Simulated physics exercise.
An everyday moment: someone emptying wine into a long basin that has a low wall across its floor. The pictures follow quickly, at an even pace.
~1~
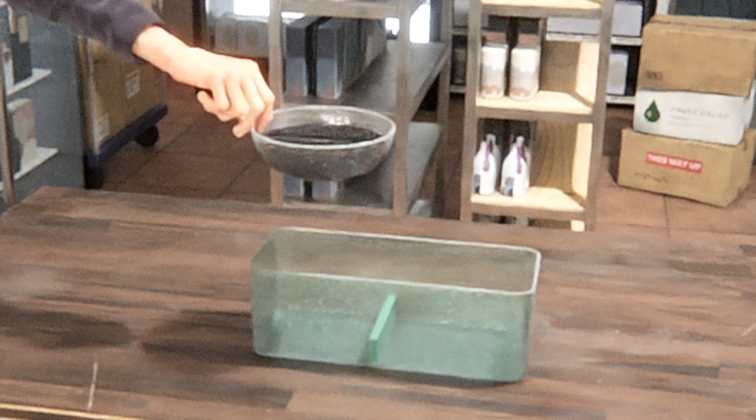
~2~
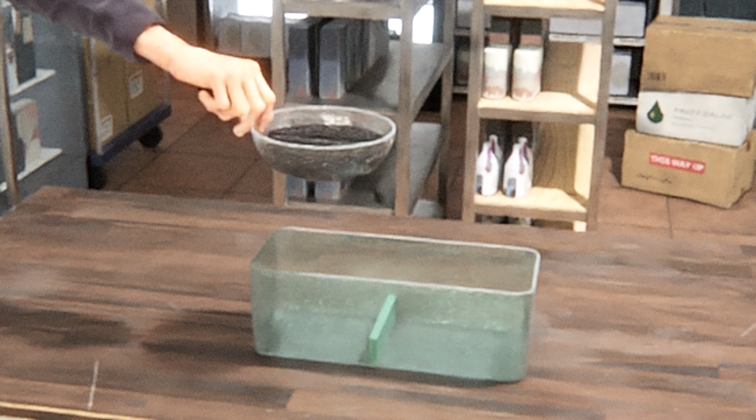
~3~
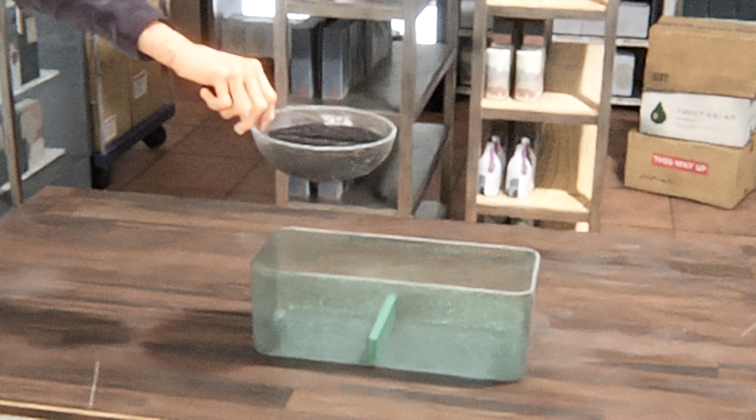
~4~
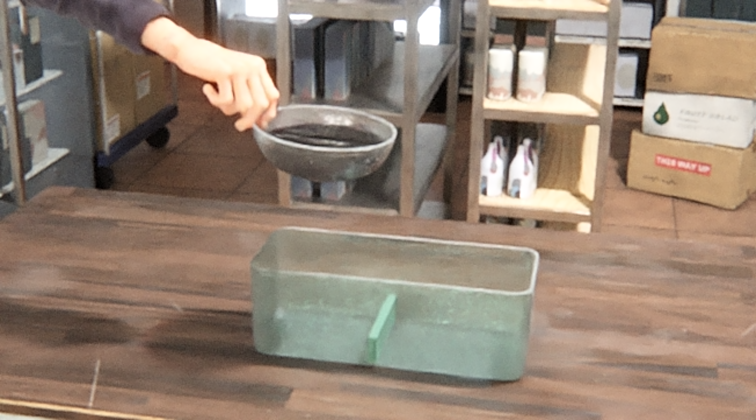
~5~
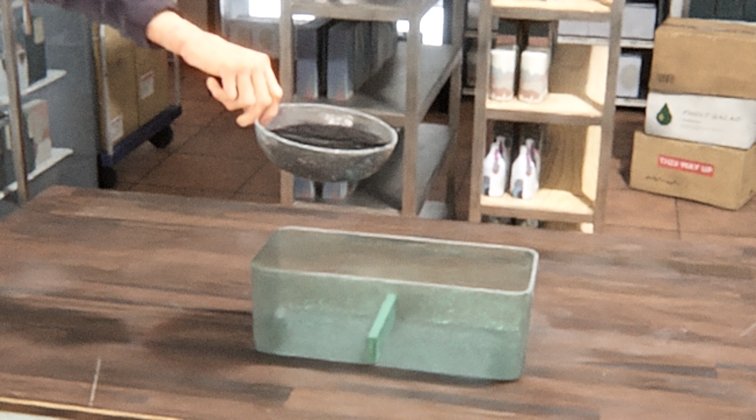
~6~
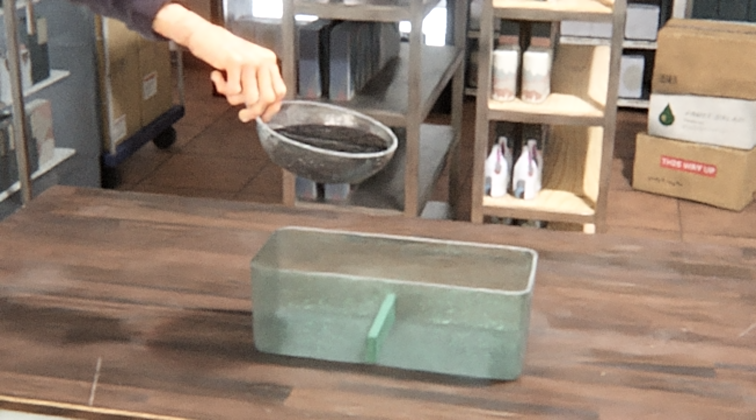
A hand holds a bowl of dark liquid above a long basin and tilts it slightly right.
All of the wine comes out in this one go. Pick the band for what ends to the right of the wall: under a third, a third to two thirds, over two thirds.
The share right of the wall is more than two thirds.
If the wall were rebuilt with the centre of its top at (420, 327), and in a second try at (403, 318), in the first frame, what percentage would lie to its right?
Near 60 % and 75 %.
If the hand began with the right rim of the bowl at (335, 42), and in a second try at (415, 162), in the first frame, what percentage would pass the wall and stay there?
About 60 and 90 per cent.
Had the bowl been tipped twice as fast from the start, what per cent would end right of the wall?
Near 75 %.
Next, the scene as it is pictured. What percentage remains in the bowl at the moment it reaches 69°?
It comes to 25 per cent or so.
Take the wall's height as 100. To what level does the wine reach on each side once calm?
The left part 10 per cent, the right part 50.
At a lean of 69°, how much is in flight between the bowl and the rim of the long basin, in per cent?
About 45 per cent.
A moment on, the bowl is tipped part way and 25 per cent is still to pour, 0 is left of the wall and 30 right of it.
Next, the bowl is tipped right over and 0 per cent is still to pour, 16 is left of the wall and 82 right of it.
Then the bowl is tipped right over and 0 per cent is still to pour, 17 is left of the wall and 82 right of it.
Later the bowl is tipped right over and 0 per cent is still to pour, 17 is left of the wall and 82 right of it.
In the end 17 per cent lies left of the wall, 82 right of it and 0 outside.
